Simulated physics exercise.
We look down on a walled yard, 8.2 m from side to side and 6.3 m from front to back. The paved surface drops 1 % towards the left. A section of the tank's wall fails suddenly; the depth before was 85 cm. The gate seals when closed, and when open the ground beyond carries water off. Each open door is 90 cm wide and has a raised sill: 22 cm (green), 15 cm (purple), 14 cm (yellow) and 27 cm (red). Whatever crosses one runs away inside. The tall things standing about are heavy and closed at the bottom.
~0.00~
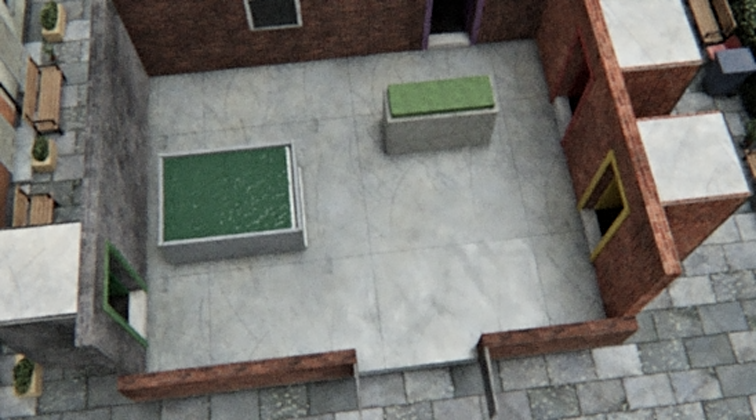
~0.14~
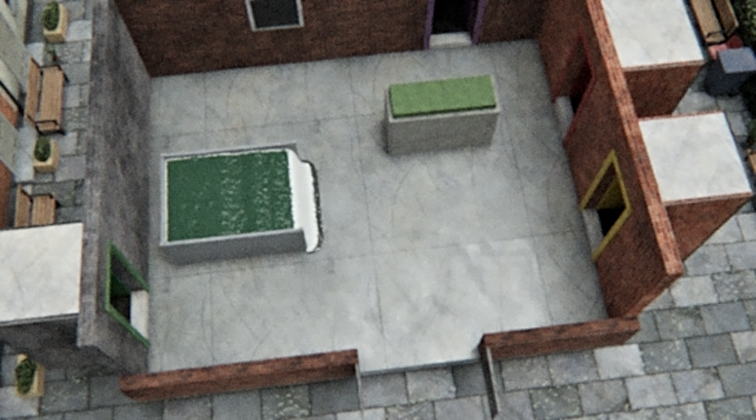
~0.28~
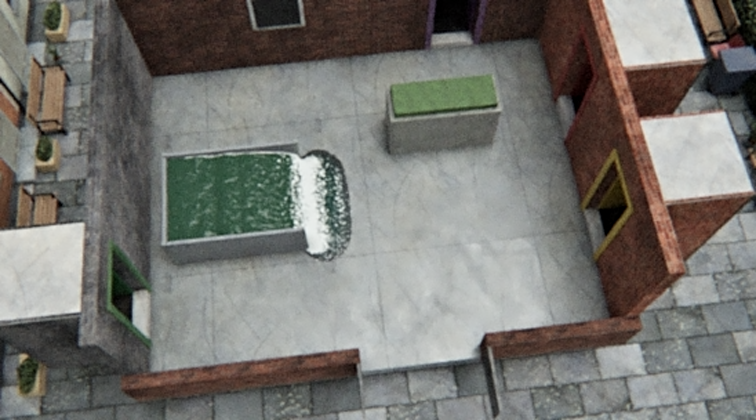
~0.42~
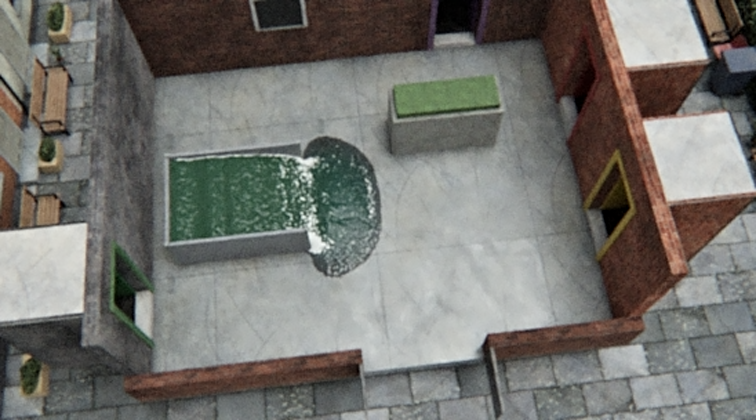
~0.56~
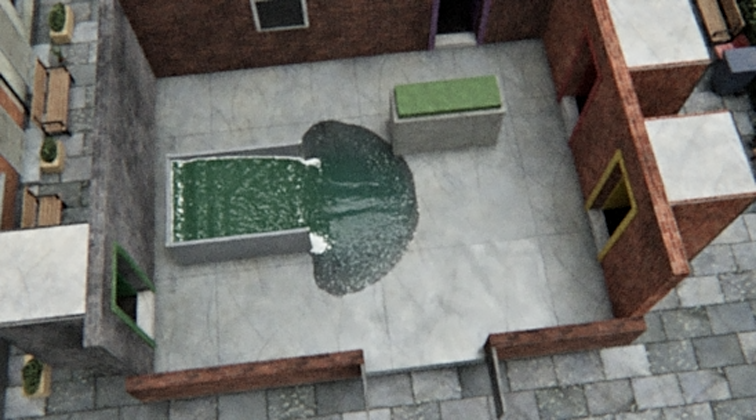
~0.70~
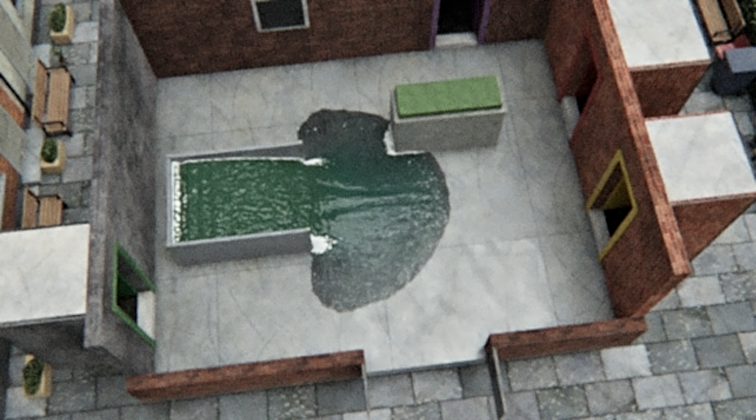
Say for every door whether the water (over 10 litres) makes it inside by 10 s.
Door by door: At the green door it keeps below the limit; at the purple door it does not reach the limit; at the yellow door it exceeds the limit; at the red door it does not reach the limit.
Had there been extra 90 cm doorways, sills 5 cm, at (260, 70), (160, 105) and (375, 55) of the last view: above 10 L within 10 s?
In turn: Not over, past it, above.
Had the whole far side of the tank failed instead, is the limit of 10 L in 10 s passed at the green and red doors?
Then: Green not over, red under.
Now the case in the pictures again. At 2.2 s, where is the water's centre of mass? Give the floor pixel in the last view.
Around (379, 199).
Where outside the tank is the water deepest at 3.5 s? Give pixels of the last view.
Around (614, 318).
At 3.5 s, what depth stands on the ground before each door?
In cm: Green 0, purple 6, yellow 22, red 16.
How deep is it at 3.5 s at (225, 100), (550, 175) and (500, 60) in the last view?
Roughly 1, 21 and 11 cm, in turn.
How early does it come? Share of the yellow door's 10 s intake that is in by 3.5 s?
Some 75 per cent by then.
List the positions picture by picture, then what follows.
The first frame shows still water, 85 cm deep, in the tank at (230, 193).
In the second frame, the front is at (309, 251), 0.9 m from the gap at (300, 200); 0.4 m2 of floor is under water; 85 cm left at the back of the tank.
In the third frame, the front is at (324, 155), 1.2 m from the gap at (301, 200); 1.5 m2 of floor is under water; 85 cm left at the back of the tank.
In the fourth frame, water pours out at (304, 202) and has run 1.5 m, to (350, 148); typically 12 cm deep outside, 85 cm at the tank's back.
In the fifth frame, the front is at (414, 219), 2.1 m from the gap at (305, 202); 5.6 m2 of floor is under water; 79 cm left at the back of the tank.
In the sixth frame, the front is at (445, 213), 2.6 m from the gap at (306, 203); 7.6 m2 of floor is under water; 70 cm left at the back of the tank.
After 1.4 s water covers 40 % of the floor and is deepest (34 cm) near (318, 213); green door not reached, purple door not reached, yellow door not reached, red door not reached.
After 2.2 s water covers 50 % of the floor and is deepest (38 cm) near (563, 160); green door not reached, purple door 6 cm at the sill, 0 L in, yellow door 25 cm at the sill, 10 L in, red door 20 cm at the sill, 0 L in.
After 3.5 s water covers 65 % of the floor and is deepest (34 cm) near (614, 318); green door not reached, purple door 6 cm at the sill, 0 L in, yellow door 22 cm at the sill, 61 L in, red door 16 cm at the sill, 1 L in.
After 6.0 s water covers 75 % of the floor and is deepest (14 cm) near (496, 151); green door not reached, purple door 11 cm at the sill, 0 L in, yellow door 9 cm at the sill, 84 L in, red door 8 cm at the sill, 1 L in.
After 10.0 s water covers 100 % of the floor and is deepest (20 cm) near (156, 214); green door 13 cm at the sill, 0 L in, purple door 5 cm at the sill, 0 L in, yellow door 4 cm at the sill, 84 L in, red door 4 cm at the sill, 1 L in.
